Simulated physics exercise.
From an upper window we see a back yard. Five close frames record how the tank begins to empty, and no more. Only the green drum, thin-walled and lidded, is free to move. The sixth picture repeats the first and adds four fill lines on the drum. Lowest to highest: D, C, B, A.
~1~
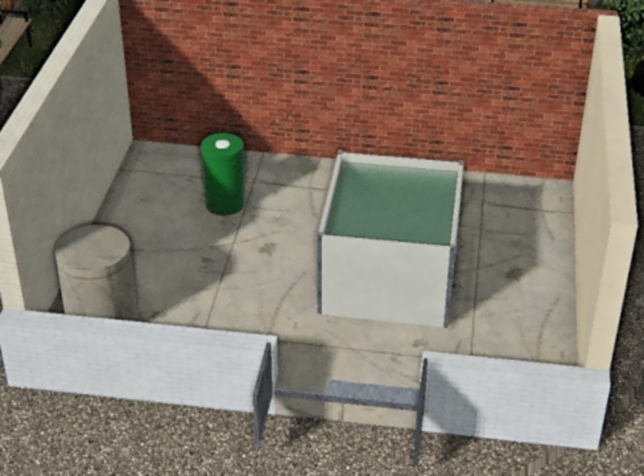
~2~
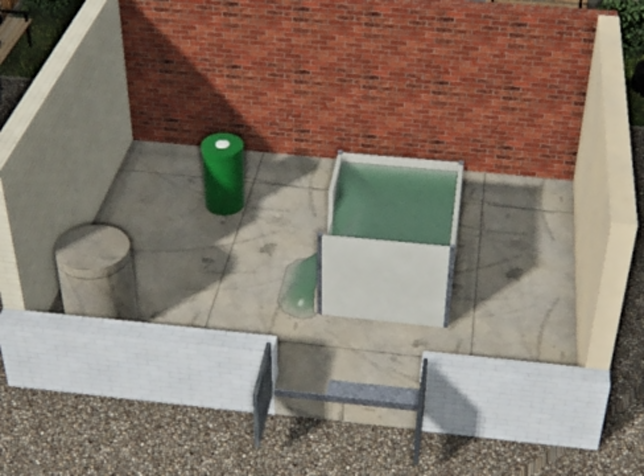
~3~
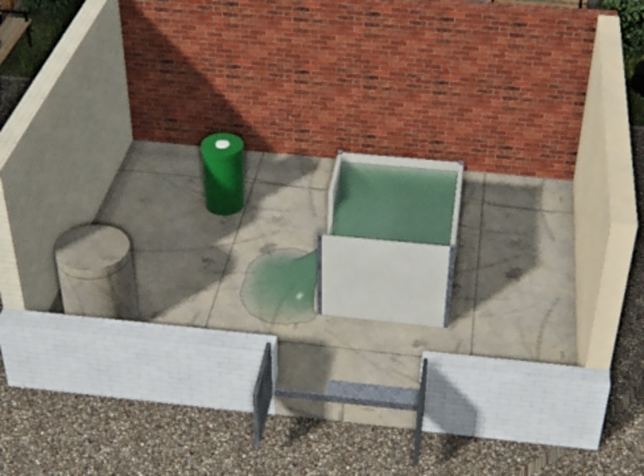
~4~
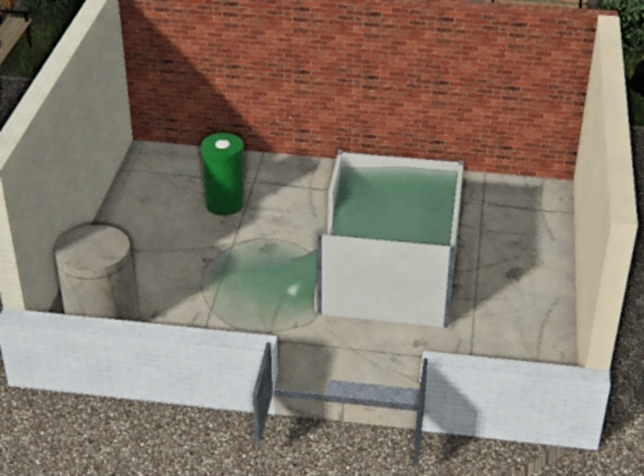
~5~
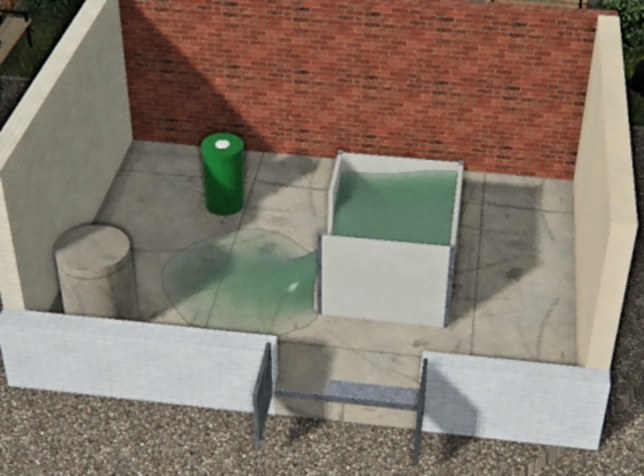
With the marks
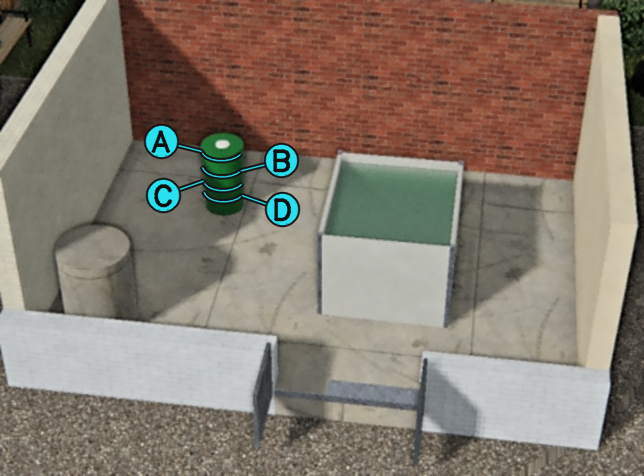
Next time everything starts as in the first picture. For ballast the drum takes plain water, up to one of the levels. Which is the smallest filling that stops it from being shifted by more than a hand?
Go for D.
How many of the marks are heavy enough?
All of the four.
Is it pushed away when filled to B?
No.
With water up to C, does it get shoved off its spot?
No.
On the marked copy, A at (217, 160); B at (218, 176); C at (219, 190); D at (220, 201); from the bottom up D, C, B, A.
With A, it does not move.
With B, it does not move.
With C, it does not move.
With D, it does not move.
